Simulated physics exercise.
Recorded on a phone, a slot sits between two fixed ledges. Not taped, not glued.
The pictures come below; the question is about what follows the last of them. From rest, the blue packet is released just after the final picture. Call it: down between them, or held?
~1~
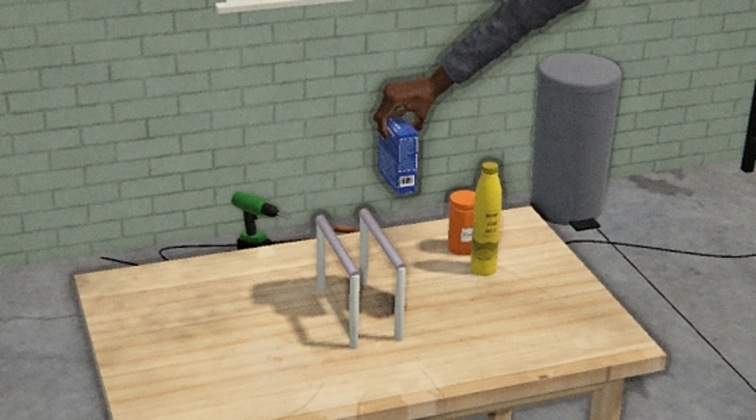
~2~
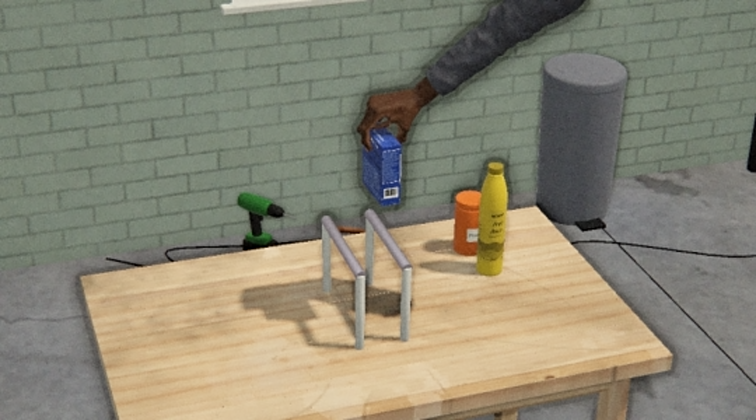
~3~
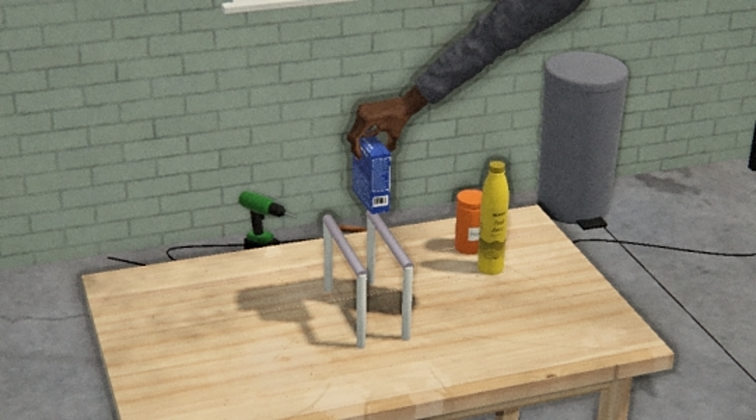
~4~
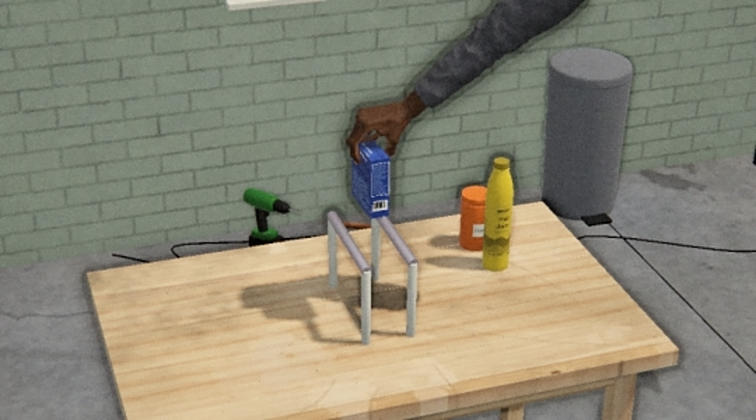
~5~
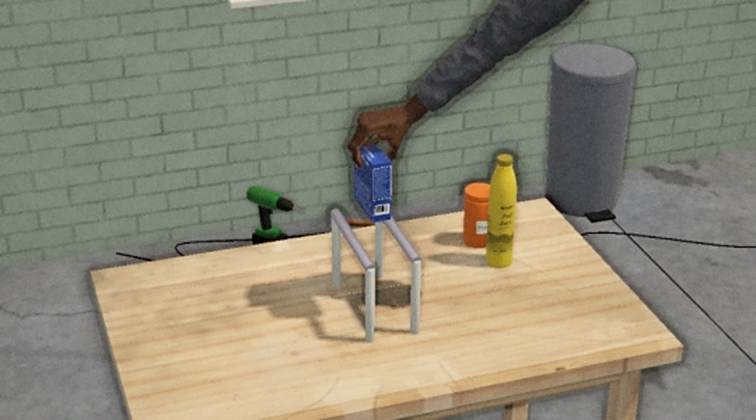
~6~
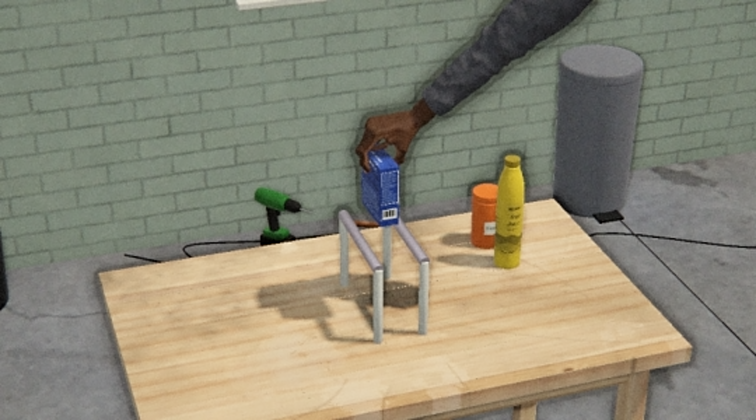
Down.
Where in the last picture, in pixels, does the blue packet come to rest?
The object finishes roughly at pixel (380, 282).
Then, 0.20 s later than the last frame, blue packet moved a little near (380, 205).
Then, 0.30 s later than the last frame, blue packet moved about its own width near (380, 262).
Then, 0.40 s later than the last frame, blue packet moved well along near (380, 281).
When it is over, moved from the start, blue packet; the other 2 as before. End places, in pixels of the last picture, blue packet near (380, 282). The packet reaches the table.
